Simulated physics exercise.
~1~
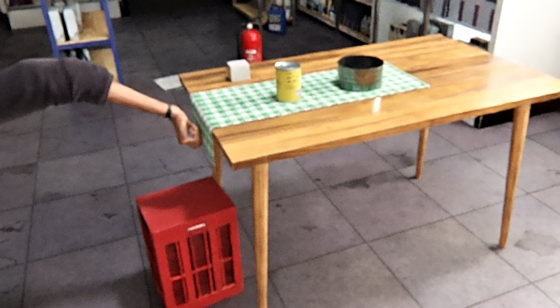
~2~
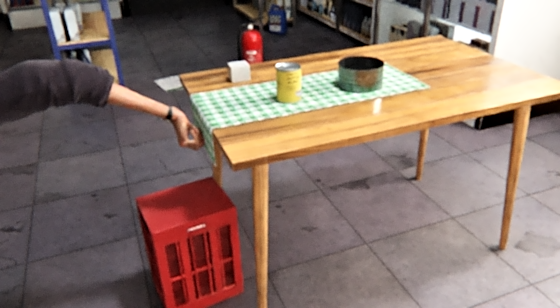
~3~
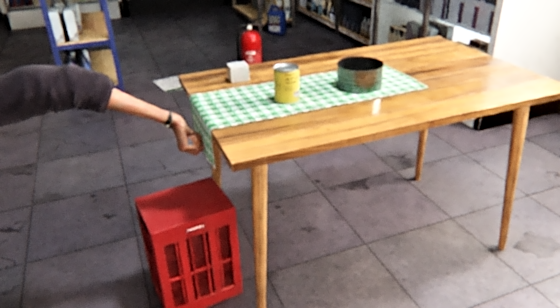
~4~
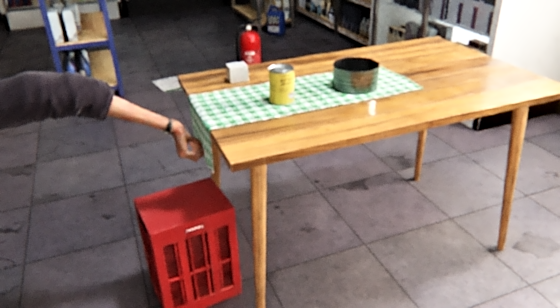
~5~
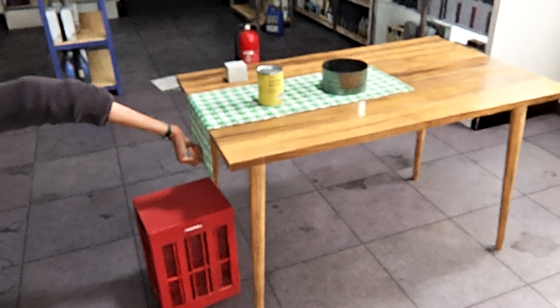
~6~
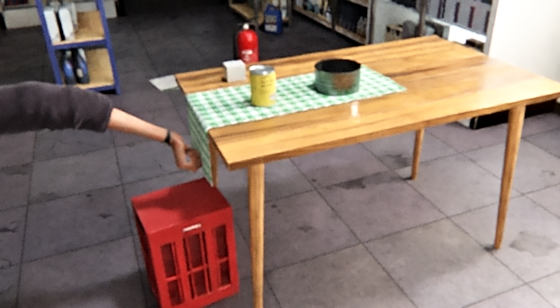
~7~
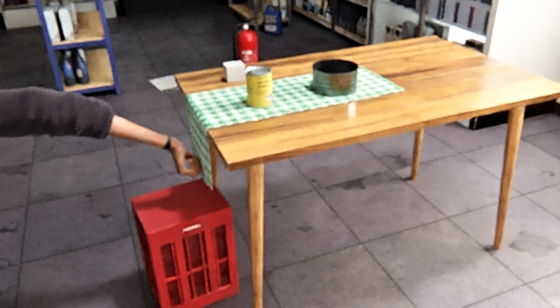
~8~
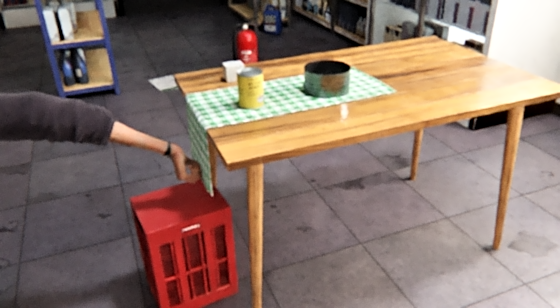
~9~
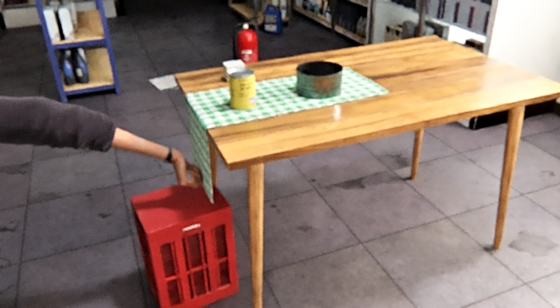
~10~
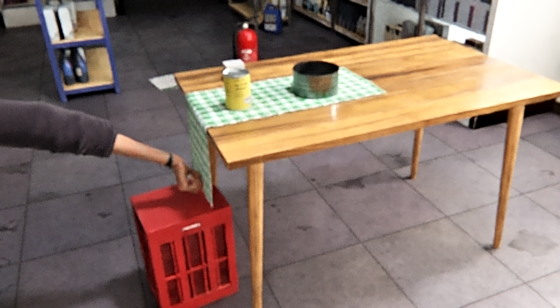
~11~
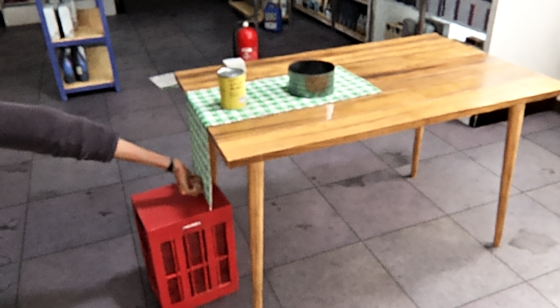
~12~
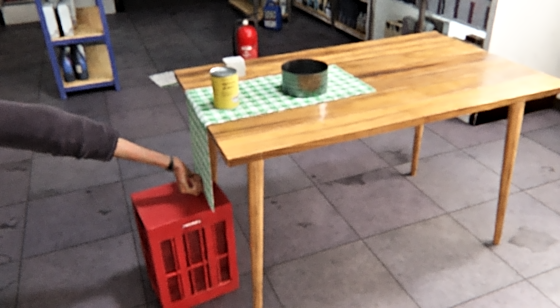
On a wooden table, a hand slowly pulls a checkered cloth, carrying a tin and pot left.
